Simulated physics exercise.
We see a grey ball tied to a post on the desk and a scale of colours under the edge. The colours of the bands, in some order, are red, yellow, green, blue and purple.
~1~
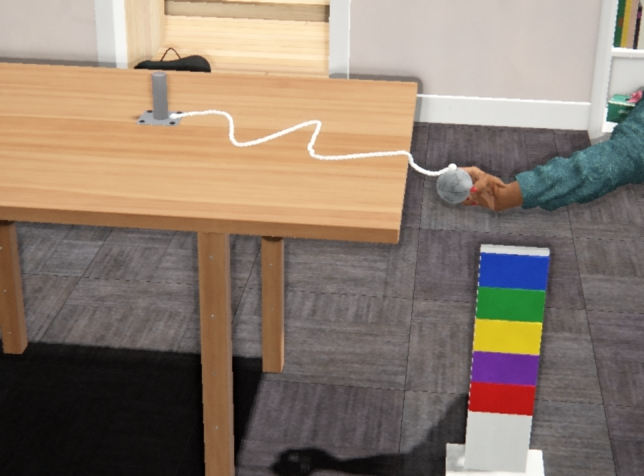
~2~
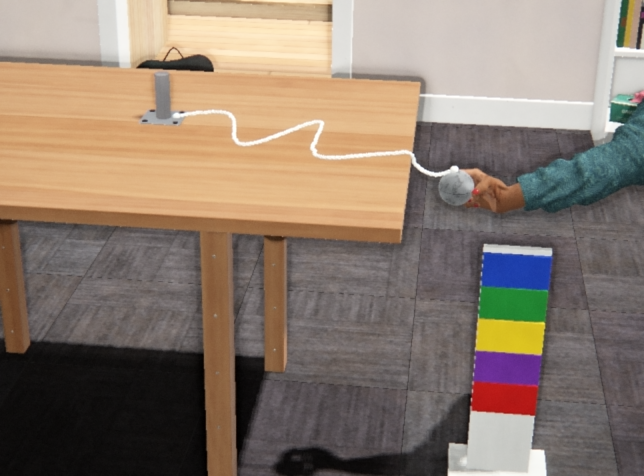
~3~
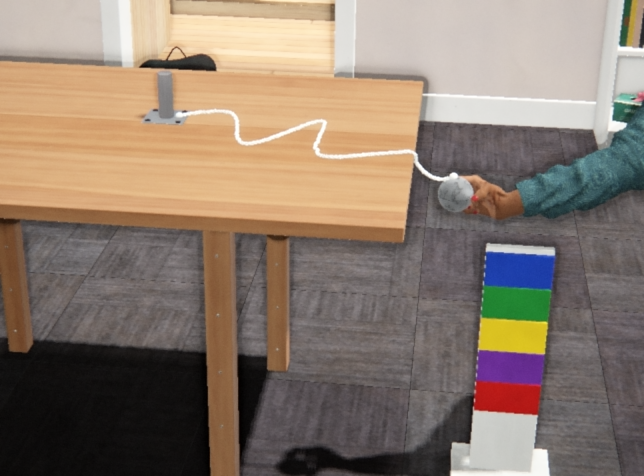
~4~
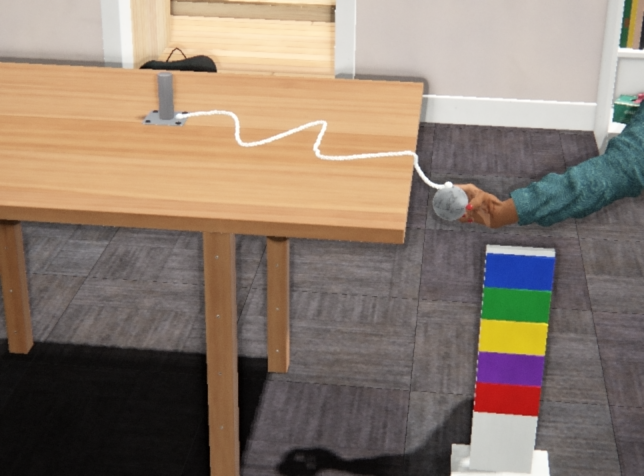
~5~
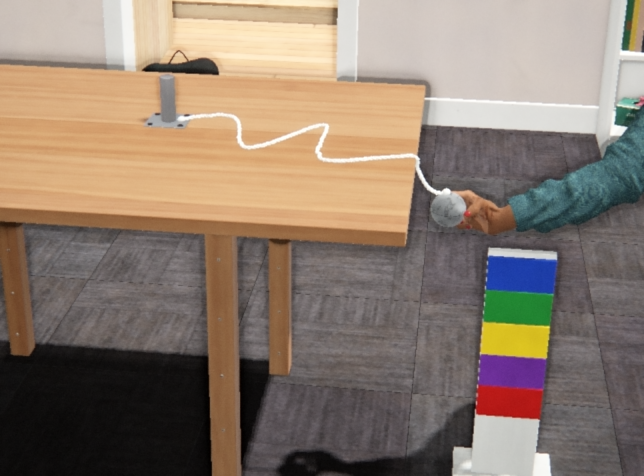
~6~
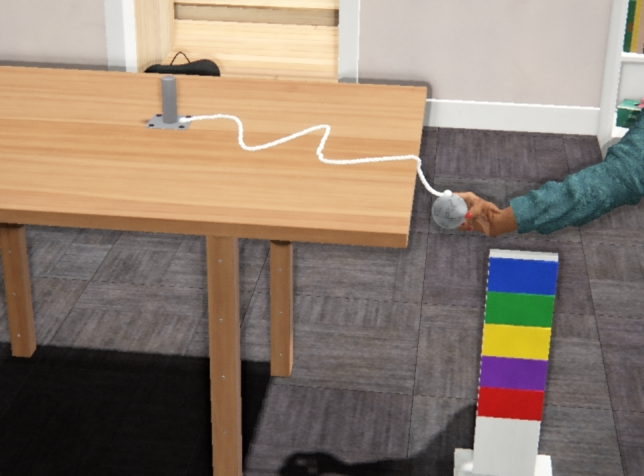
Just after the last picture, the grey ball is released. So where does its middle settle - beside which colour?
Beside red.
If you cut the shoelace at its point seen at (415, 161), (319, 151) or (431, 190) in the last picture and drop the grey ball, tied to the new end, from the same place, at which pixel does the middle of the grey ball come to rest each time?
Going through them in turn gives (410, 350), (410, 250) and finally (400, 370).
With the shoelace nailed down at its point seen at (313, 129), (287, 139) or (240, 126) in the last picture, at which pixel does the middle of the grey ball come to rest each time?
Expect roughly (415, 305) for the first, (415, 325) for the second and (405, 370) for the third.
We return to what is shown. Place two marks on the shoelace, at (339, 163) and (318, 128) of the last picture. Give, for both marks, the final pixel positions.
Point one: (411, 269); point two: (416, 154).
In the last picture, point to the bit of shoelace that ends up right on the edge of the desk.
That spot lies near (318, 128).
Soon after, ball near (388, 392); level with red.
After that, ball near (416, 394); level with red.
In the end, ball near (402, 394); level with red. The shoelace holds its middle at red.
